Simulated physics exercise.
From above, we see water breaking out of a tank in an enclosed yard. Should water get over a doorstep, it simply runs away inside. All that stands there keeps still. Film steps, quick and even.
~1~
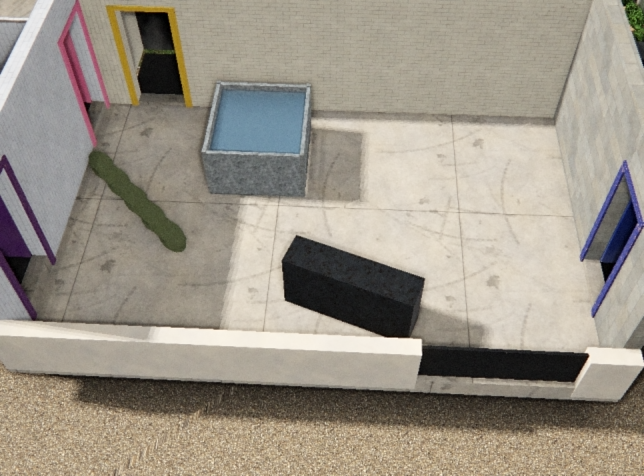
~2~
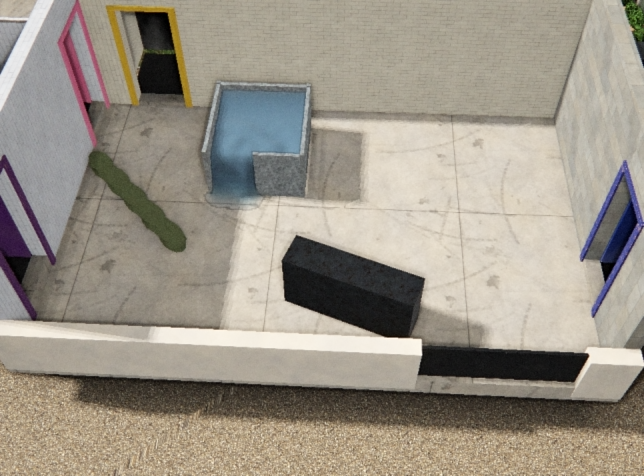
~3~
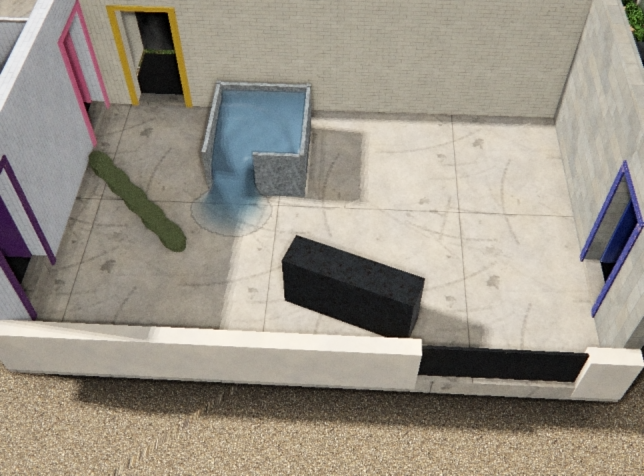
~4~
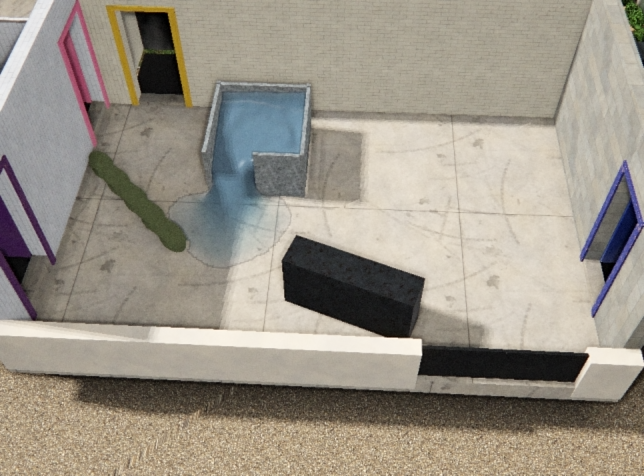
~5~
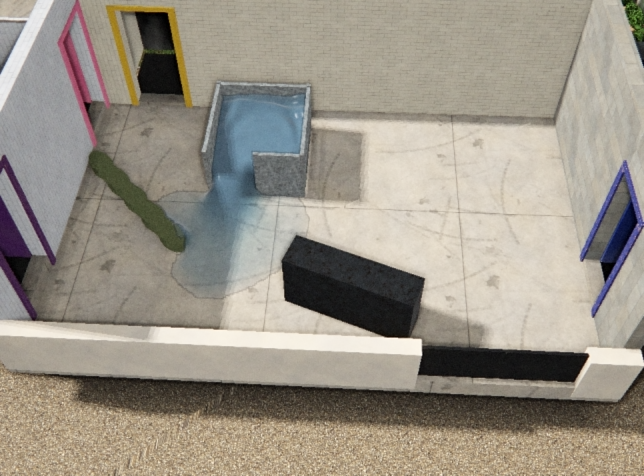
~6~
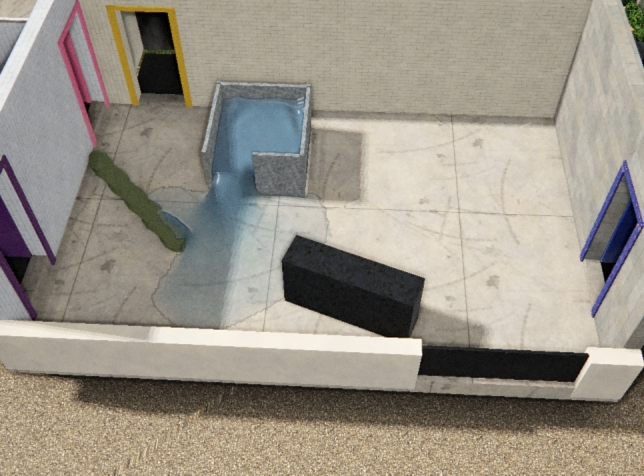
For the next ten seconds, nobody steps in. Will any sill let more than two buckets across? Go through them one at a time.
The pink door does not; the yellow door does not; the purple door does not; the blue door does not.
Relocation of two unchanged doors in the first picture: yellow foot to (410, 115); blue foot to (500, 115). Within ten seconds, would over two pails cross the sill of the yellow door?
As far as I can tell, the yellow door comes in lower.
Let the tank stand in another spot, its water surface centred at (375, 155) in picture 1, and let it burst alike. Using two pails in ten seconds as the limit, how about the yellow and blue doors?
Yellow door: Within the limit; blue door: Exceeds the limit.
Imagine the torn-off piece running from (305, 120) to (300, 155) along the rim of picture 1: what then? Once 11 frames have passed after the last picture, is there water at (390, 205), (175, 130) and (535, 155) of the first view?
Submerged, untouched, submerged.
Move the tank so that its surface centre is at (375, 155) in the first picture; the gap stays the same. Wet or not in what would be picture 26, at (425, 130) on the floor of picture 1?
Spared.
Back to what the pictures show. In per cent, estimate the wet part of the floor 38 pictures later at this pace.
By my count, 65 percent.
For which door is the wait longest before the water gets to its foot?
That would be the door marked blue.
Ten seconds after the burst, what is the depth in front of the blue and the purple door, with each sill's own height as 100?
The first comes to about 40 percent, the second to about 30 percent.
A moment on, water covers 20 % of the floor; the pink door not reached, the yellow door not reached, the purple door not reached, the blue door not reached.
Next, water covers 35 % of the floor; the pink door wet at the sill, nothing in, the yellow door not reached, the purple door wet at the sill, nothing in, the blue door not reached.
Then, water covers 50 % of the floor; the pink door wet at the sill, nothing in, the yellow door wet at the sill, nothing in, the purple door wet at the sill, nothing in, the blue door not reached.
Later, water covers 65 % of the floor; the pink door wet at the sill, nothing in, the yellow door under two buckets in, the purple door wet at the sill, nothing in, the blue door under two buckets in.
In the end, water covers 95 % of the floor; the pink door wet at the sill, nothing in, the yellow door under two buckets in, the purple door wet at the sill, nothing in, the blue door under two buckets in.
